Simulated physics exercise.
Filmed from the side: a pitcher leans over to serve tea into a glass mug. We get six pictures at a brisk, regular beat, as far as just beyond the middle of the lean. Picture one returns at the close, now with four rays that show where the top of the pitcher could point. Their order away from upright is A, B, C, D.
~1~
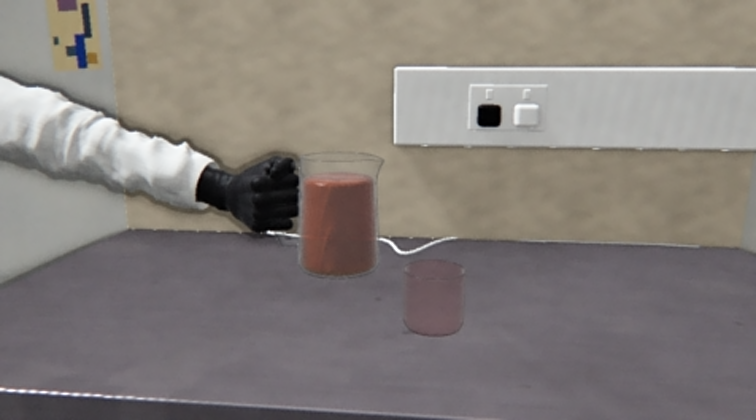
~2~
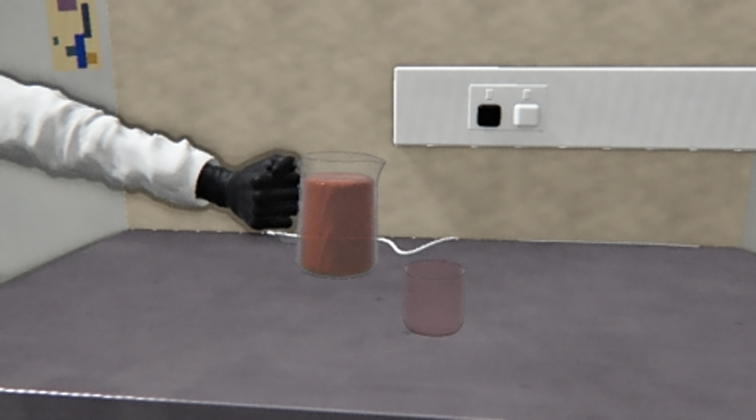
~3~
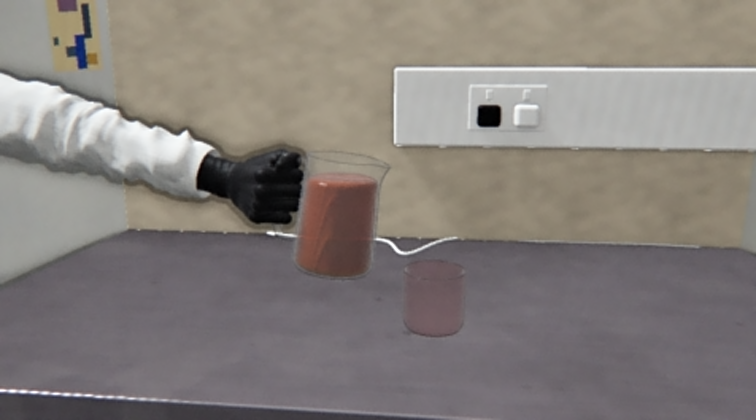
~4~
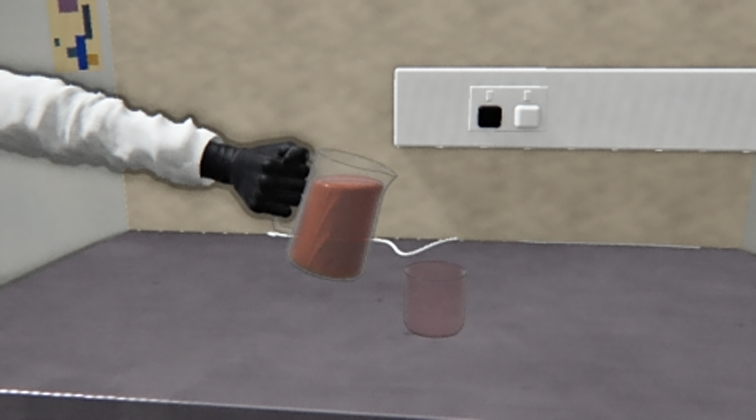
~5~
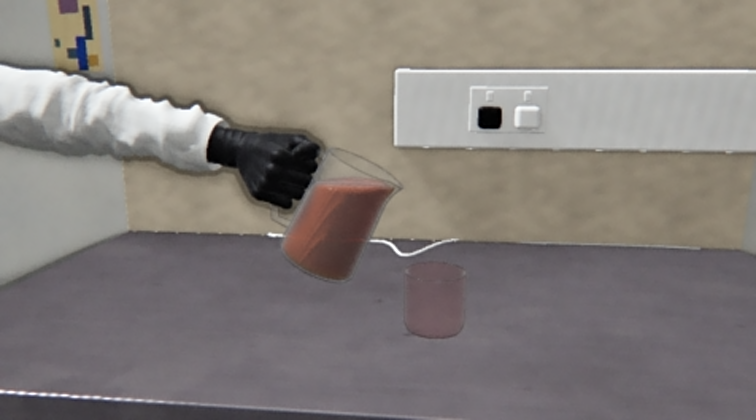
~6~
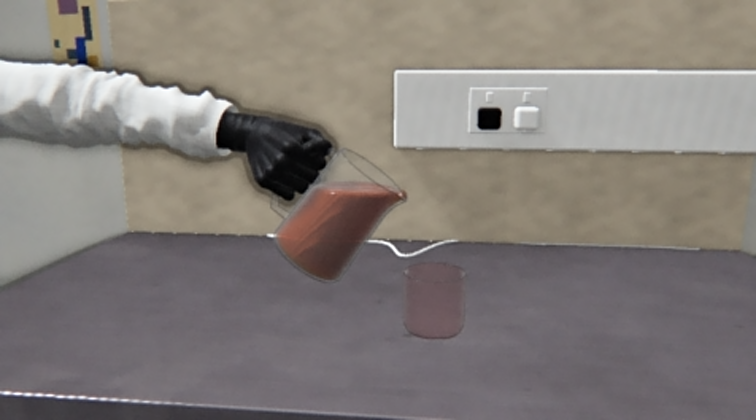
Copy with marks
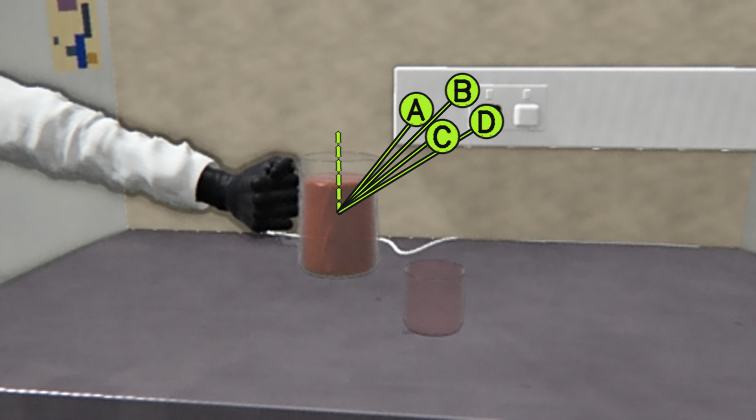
On a dark grey countertop against a beige wall, a black-gloved hand in a white sleeve holds an upright clear pitcher of reddish-brown tea beside a smaller glass mug. After a brief stillness, the hand gradually tilts the pitcher rightward, and the tea shifts toward its lip while the mug stays still.
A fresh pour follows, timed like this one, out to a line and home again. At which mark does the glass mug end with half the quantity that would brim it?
Best: D.
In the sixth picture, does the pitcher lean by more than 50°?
No, it does not.
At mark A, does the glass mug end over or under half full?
Under.
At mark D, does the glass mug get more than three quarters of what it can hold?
No.
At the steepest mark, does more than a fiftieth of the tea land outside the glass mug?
No.
On the marked copy, A at (408, 125); B at (450, 102); C at (426, 143); D at (471, 130).
With A, the glass mug ends with about 11 % of what it can hold.
With B, the glass mug ends with about 19 % of what it can hold.
With C, the glass mug ends with about 33 % of what it can hold.
With D, the glass mug ends with about 49 % of what it can hold.
